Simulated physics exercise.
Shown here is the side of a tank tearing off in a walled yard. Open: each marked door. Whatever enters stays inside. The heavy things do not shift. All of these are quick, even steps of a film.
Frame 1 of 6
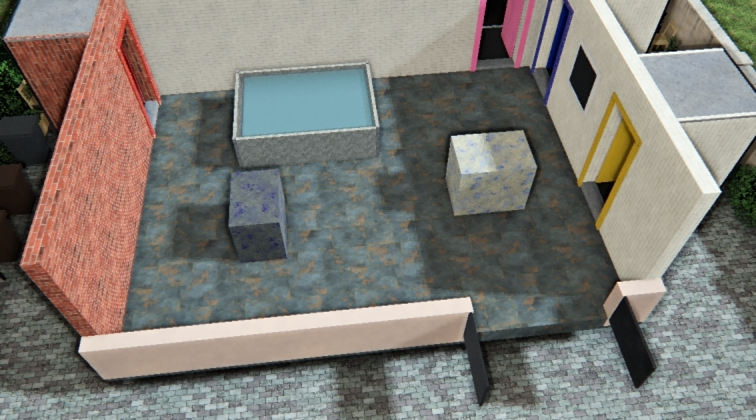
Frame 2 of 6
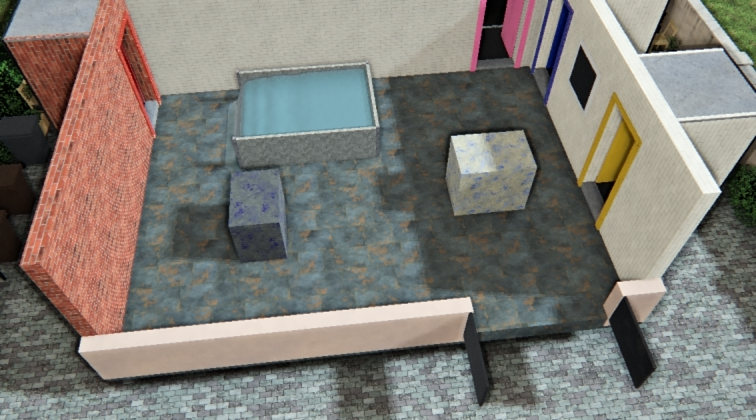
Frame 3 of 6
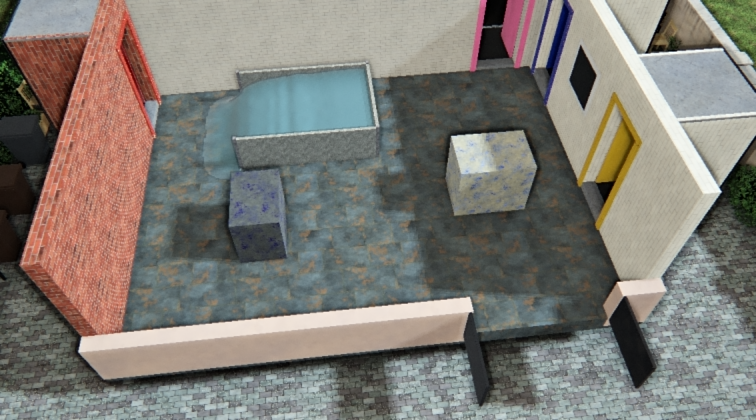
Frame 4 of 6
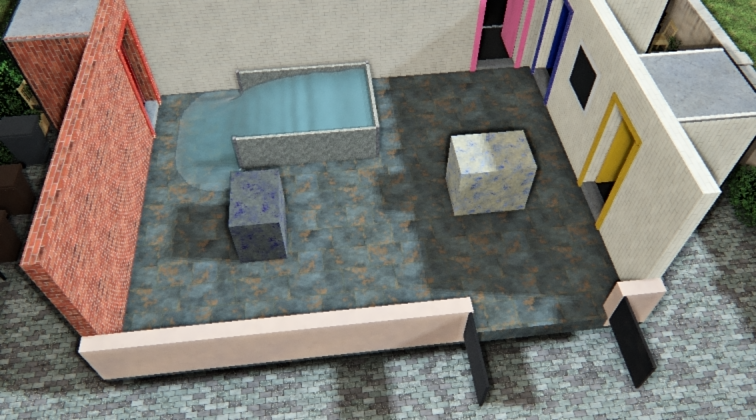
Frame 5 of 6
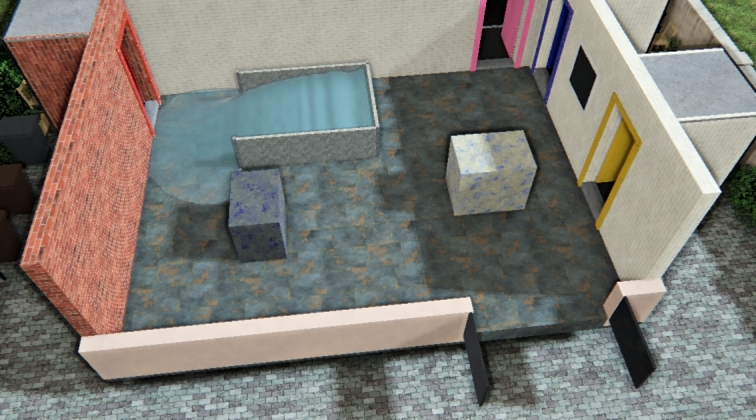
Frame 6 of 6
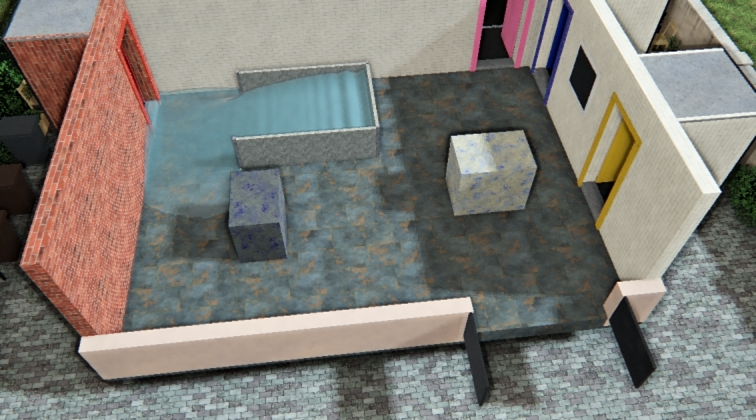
A walled yard held a raised tank of still water and two speckled blocks, then the tank's left side gave way and water poured out, spreading across the dark floor to the red brick wall.
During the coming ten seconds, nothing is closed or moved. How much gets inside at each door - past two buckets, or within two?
Result: I expect the red door to let through too much; I expect the yellow door to let through an acceptable amount; I expect the blue door to let through an acceptable amount; I expect the pink door to let through an acceptable amount.
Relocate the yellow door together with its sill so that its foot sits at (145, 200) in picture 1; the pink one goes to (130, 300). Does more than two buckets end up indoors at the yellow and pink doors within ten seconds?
Well, the yellow one crosses the threshold, while the pink one crosses the threshold.
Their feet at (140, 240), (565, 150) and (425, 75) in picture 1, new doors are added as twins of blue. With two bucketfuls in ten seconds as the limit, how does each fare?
Result, in listed order - misses the mark, misses the mark, misses the mark.
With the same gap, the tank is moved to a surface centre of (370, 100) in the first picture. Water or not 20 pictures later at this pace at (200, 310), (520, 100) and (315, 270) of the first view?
Hit, spared, spared.
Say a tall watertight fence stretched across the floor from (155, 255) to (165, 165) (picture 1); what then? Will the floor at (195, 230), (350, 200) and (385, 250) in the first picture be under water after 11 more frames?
Results in sequence: Swamped / bone-dry / bone-dry.
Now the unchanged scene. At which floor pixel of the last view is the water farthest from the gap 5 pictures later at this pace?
My best guess is about (131, 277).
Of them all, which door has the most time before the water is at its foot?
It's the one in yellow.
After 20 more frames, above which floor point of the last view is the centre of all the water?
Near (228, 171) in the last view.
A moment on, water covers 15 % of the floor; the red door far over two buckets in, the yellow door not reached, the blue door not reached, the pink door not reached.
Next, water covers 20 % of the floor; the red door far over two buckets in, the yellow door not reached, the blue door not reached, the pink door not reached.
Then, water covers 35 % of the floor; the red door far over two buckets in, the yellow door not reached, the blue door not reached, the pink door not reached.
Later, water covers 75 % of the floor; the red door far over two buckets in, the yellow door not reached, the blue door wet at the sill, nothing in, the pink door wet at the sill, nothing in.
In the end, water covers 95 % of the floor; the red door far over two buckets in, the yellow door wet at the sill, nothing in, the blue door wet at the sill, nothing in, the pink door wet at the sill, nothing in.
